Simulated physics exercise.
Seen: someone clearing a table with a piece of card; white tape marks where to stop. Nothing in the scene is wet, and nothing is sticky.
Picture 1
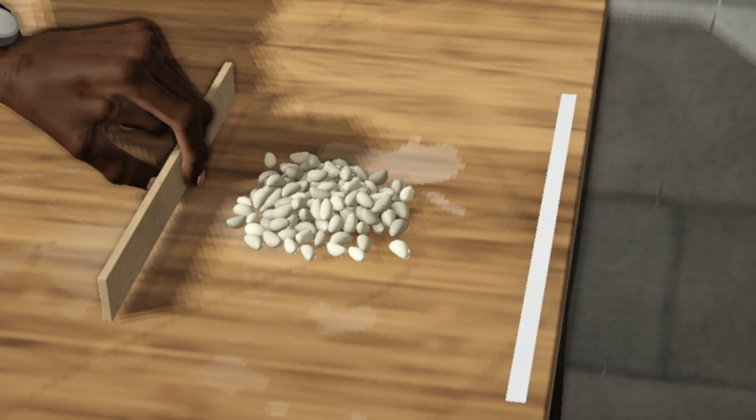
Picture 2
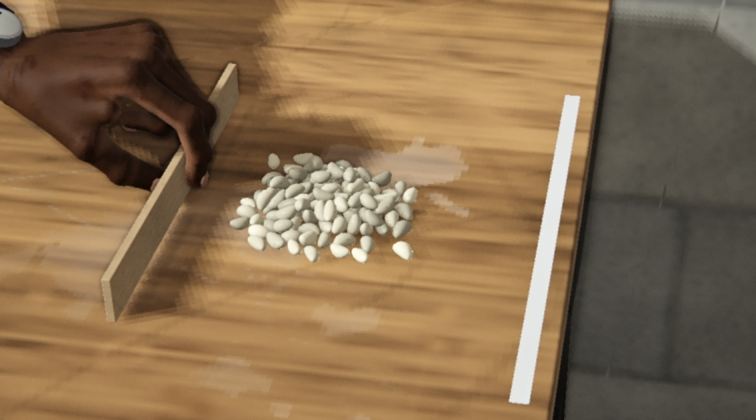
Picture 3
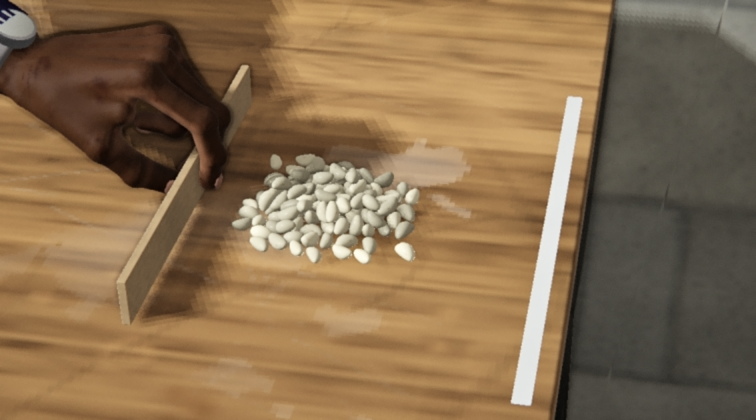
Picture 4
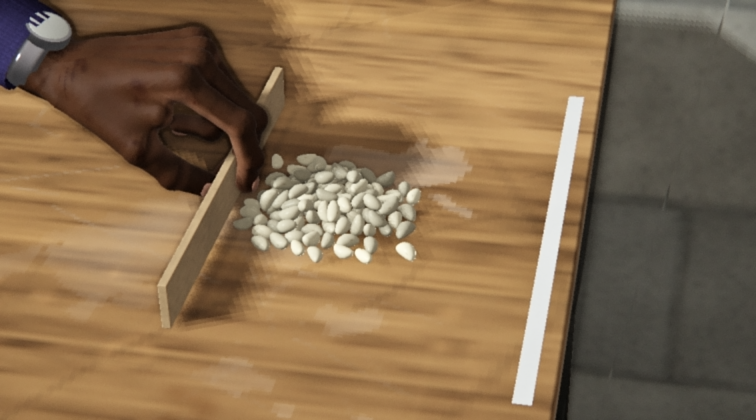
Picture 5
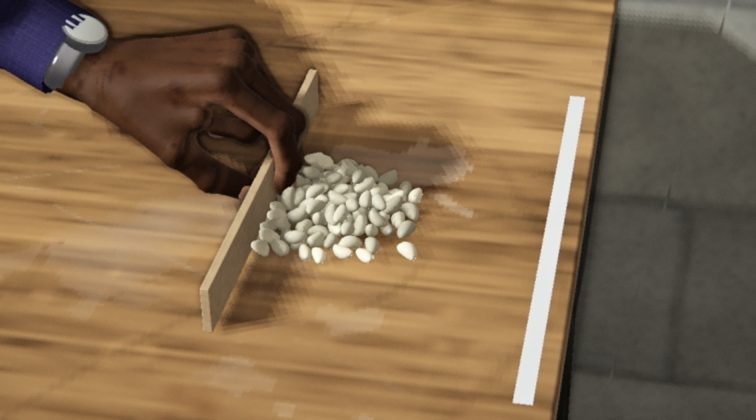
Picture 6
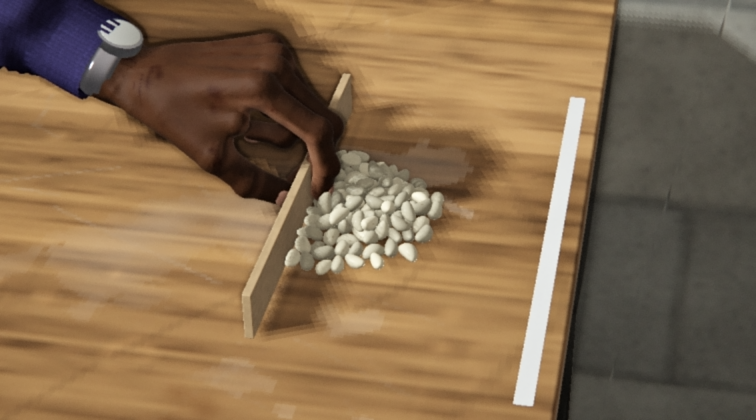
A hand held a thin piece of card upright on a wooden table, then moved it right into a heap of white beans and pushed them along toward a strip of white tape.
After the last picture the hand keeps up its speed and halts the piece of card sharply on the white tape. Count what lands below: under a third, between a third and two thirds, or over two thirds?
Looks like greater than two thirds of it tips over the edge.
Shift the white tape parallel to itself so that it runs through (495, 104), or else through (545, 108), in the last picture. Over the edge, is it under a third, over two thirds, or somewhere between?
First try: Under a third; second try: The middle third.
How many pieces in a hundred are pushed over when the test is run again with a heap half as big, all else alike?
Roughly 80 %.
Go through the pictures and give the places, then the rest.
The first frame shows piece of card (116, 279), at rest; white tape (567, 108), right by the edge; edge at (573, 237); the heap (316, 204), white beans.
The second frame shows piece of card (119, 280), at rest.
The third frame shows piece of card (134, 282); the heap (322, 206).
The fourth frame shows piece of card (174, 286).
The fifth frame shows piece of card (215, 289); the heap (332, 207), roughly a quarter pushed along.
The sixth frame shows piece of card (256, 295); white tape (576, 111); edge at (581, 240); the heap (368, 211), almost all pushed along.
Just after the last frame, piece of card still moving, near (436, 184); heap all on the table, its front near (564, 237).
A moment on, piece of card stopped at the white tape; heap the larger part over the edge.
When it is over, piece of card stopped at the white tape; heap the larger part over the edge.
